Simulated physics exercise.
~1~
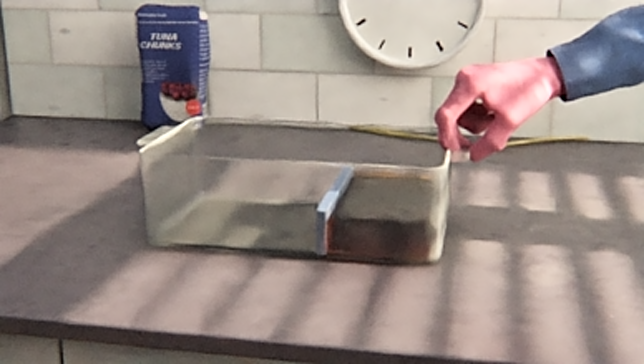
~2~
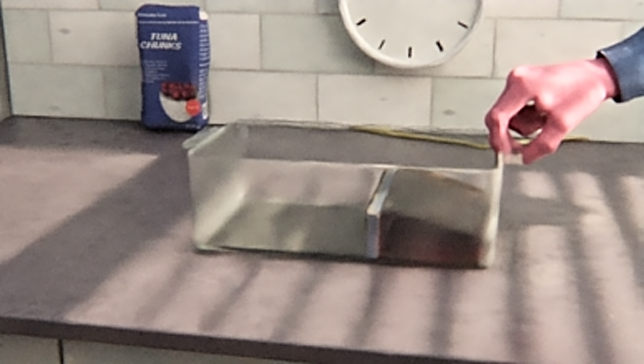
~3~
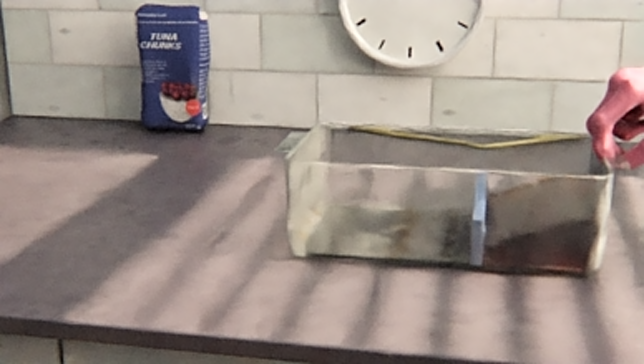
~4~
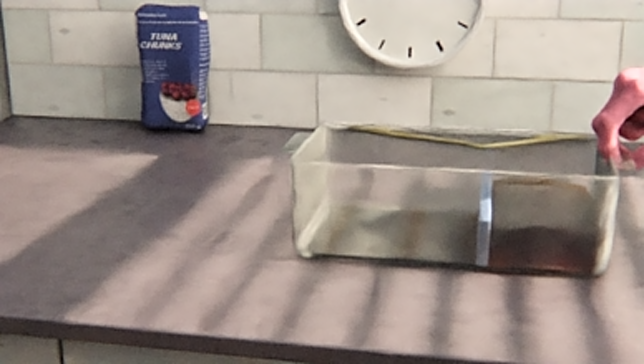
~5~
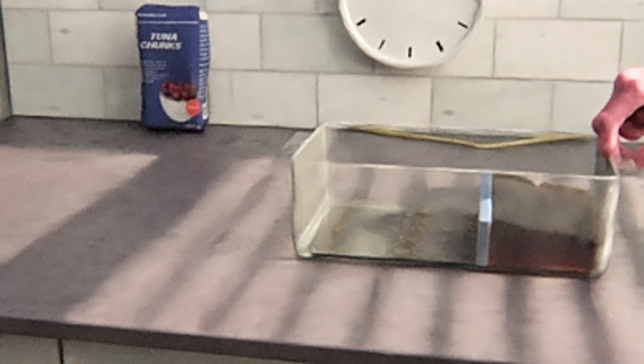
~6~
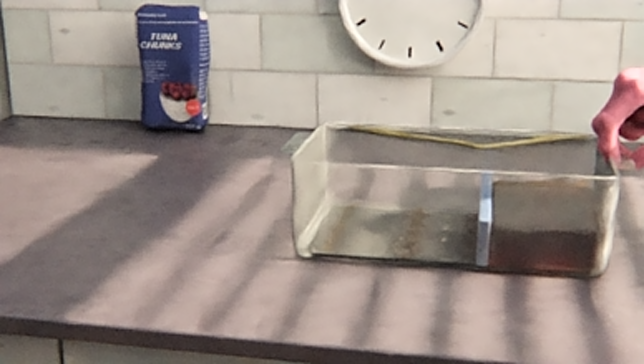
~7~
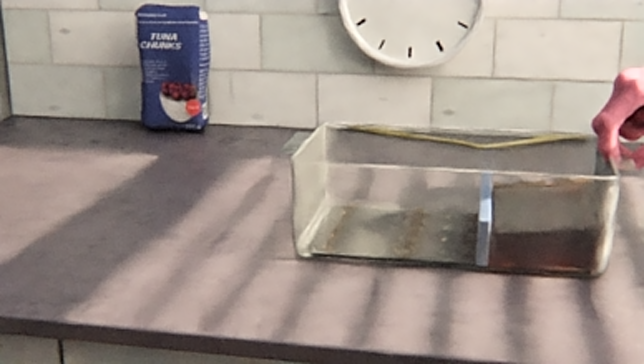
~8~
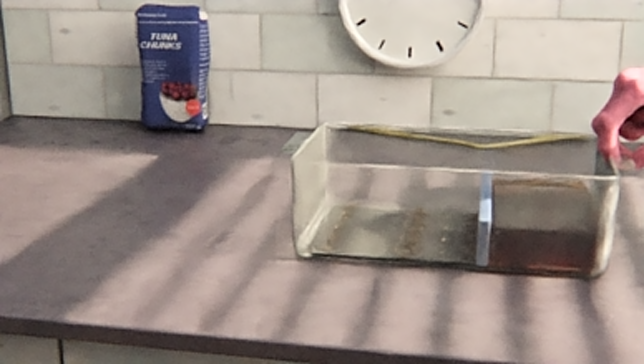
A hand pulls a divided clear tub of tea right, then holds it still.
